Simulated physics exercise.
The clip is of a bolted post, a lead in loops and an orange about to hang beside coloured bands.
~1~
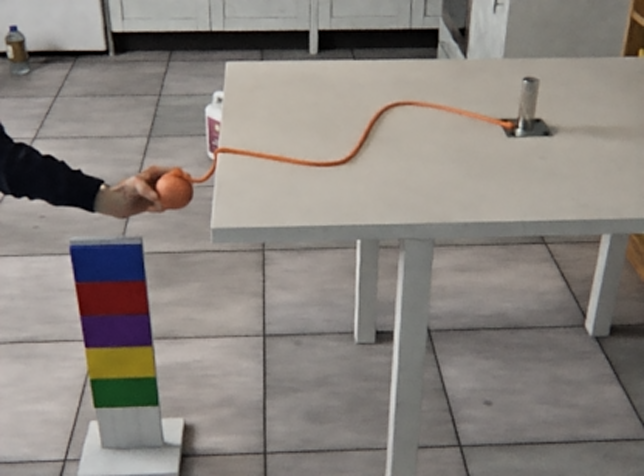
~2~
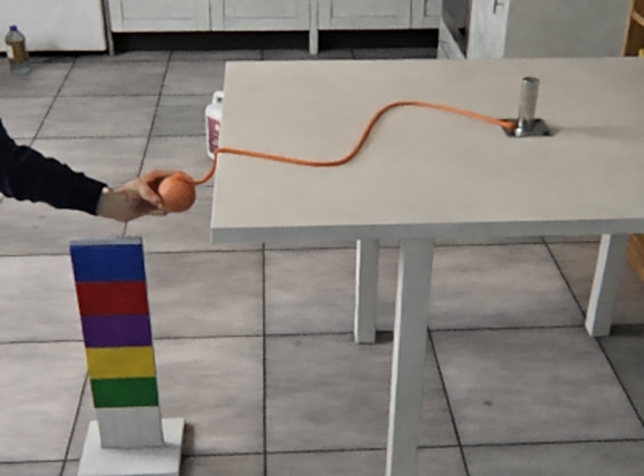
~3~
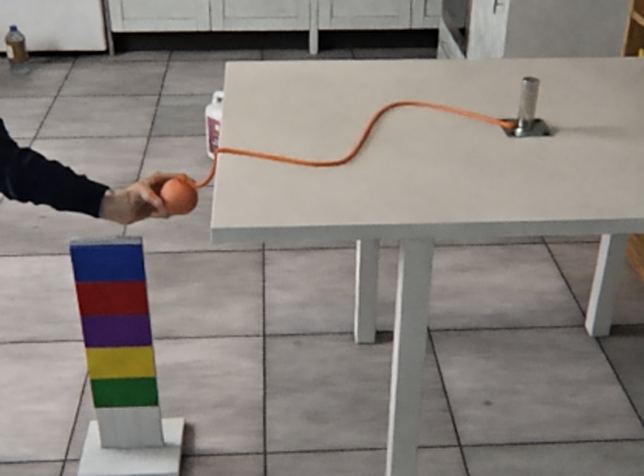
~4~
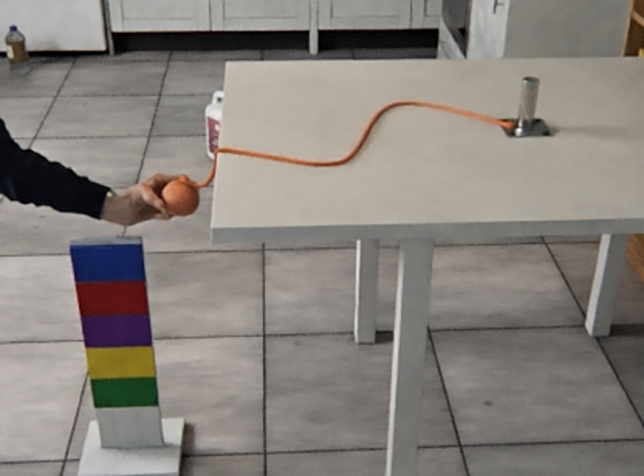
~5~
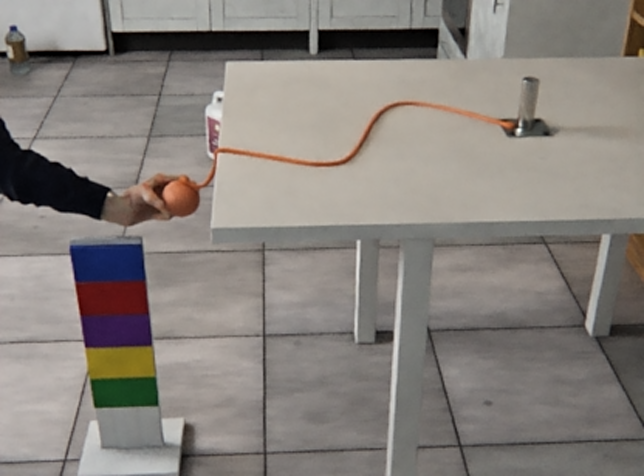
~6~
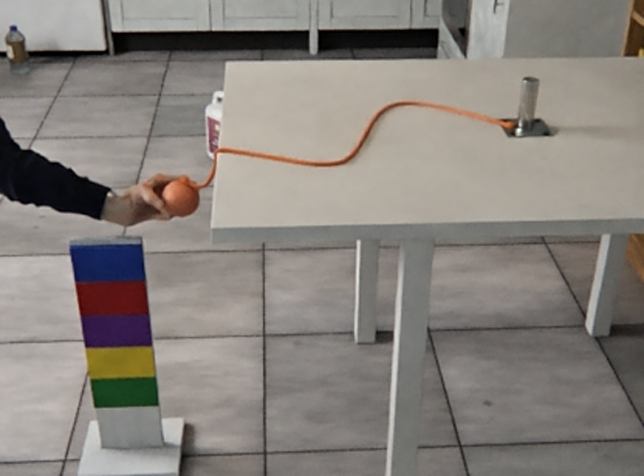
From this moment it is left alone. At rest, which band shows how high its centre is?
The purple band shows it.
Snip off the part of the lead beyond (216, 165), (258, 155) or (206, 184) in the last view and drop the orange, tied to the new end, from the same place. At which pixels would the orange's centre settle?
Try by try, the places come out as (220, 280), (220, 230) and (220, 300).
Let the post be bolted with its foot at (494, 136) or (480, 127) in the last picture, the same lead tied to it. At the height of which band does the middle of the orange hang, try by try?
Taking the two spots in turn: Yellow, then yellow.
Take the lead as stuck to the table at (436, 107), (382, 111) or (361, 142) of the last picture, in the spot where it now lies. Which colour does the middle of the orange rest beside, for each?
One after the other, red; red; blue.
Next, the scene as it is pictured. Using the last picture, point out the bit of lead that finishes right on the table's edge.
Pixel (340, 163).
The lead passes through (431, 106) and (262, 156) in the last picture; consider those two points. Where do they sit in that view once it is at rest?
They finish close to (420, 129) and close to (221, 205).
Soon after, orange near (220, 294); level with red.
After that, orange near (231, 300); level with purple.
In the end, orange near (227, 308); level with purple. At purple.
